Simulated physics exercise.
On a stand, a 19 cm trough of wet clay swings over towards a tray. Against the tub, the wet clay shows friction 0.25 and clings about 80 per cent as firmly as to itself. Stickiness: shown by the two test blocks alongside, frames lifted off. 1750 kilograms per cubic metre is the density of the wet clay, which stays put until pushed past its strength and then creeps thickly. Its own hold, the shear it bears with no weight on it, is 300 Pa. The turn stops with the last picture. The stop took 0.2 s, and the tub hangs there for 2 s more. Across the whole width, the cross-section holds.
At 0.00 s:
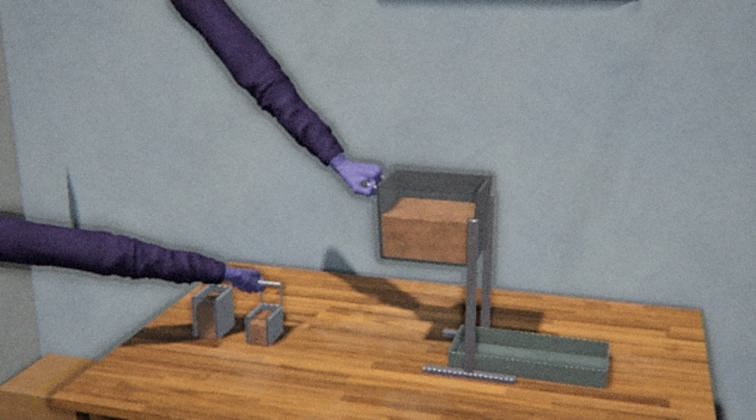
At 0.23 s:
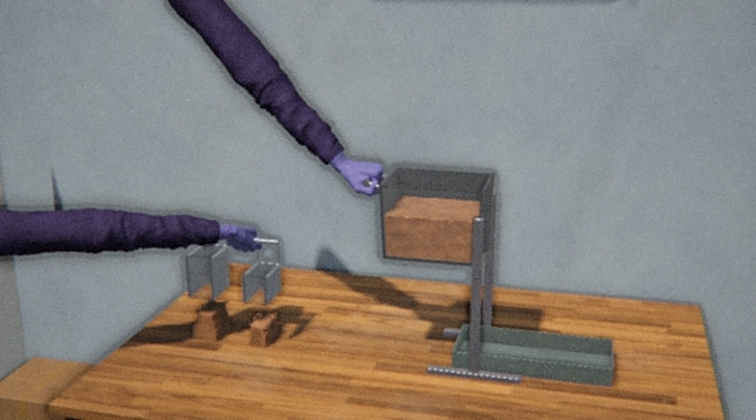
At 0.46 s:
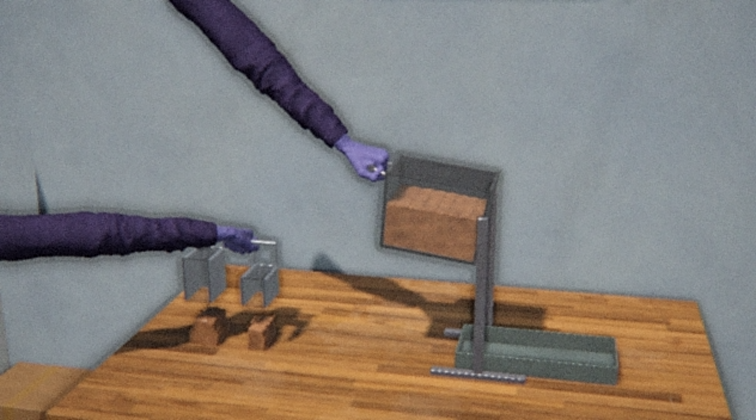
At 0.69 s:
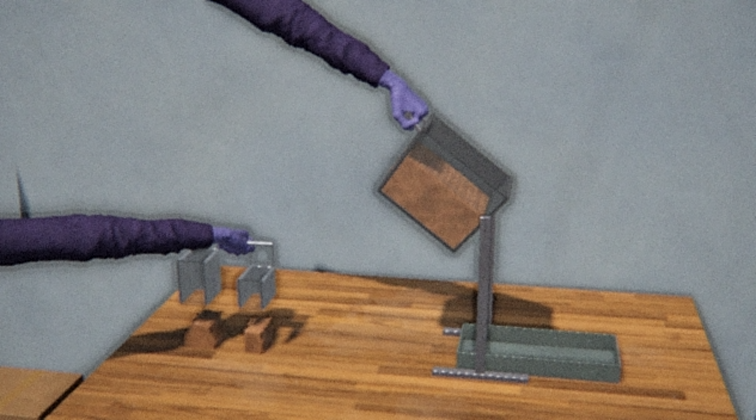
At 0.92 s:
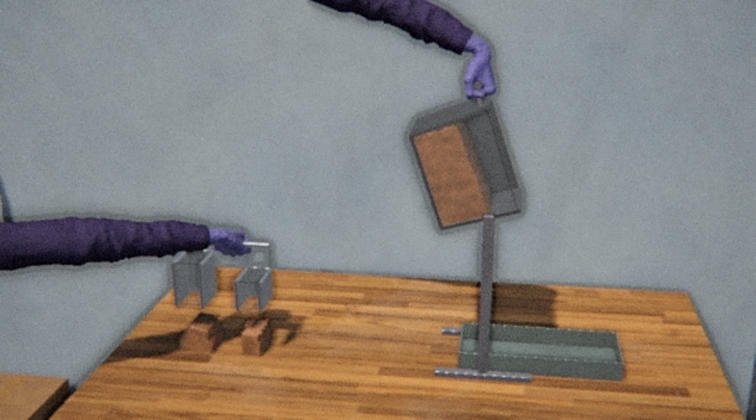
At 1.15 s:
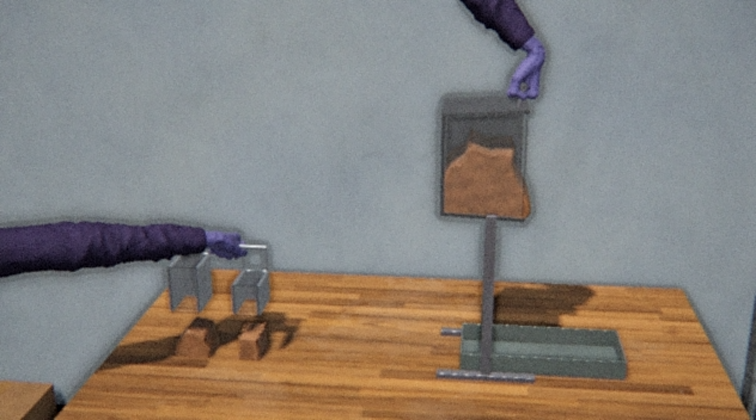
A purple-gloved hand turned a tub of brown clay up onto its side above a green tray, the clay slumping late in the turn, after another hand had lifted metal moulds off two small blocks.
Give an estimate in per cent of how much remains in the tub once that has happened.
51 %.
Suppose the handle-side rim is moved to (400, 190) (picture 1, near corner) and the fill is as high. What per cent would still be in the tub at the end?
The tub would end up holding some 70 % of it.
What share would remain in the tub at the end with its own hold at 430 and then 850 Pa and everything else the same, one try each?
In turn about 55 %, 100 %.
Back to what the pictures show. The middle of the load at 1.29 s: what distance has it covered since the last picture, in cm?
Roughly 6 cm.
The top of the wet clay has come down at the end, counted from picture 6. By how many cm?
Roughly 7 cm.
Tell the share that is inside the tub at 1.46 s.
Around 55 per cent.
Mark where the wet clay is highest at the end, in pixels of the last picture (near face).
(469, 179).
After 1.29 s, the tub is at 90 degrees and holds 71 %.
After 1.46 s, the tub is at 90 degrees and holds 55 %.
After 1.63 s, the tub is at 90 degrees and holds 51 %.
After 1.80 s, the tub is at 90 degrees and holds 51 %.
After 3.15 s, at the end, the tub is at 90 degrees and holds 51 %.
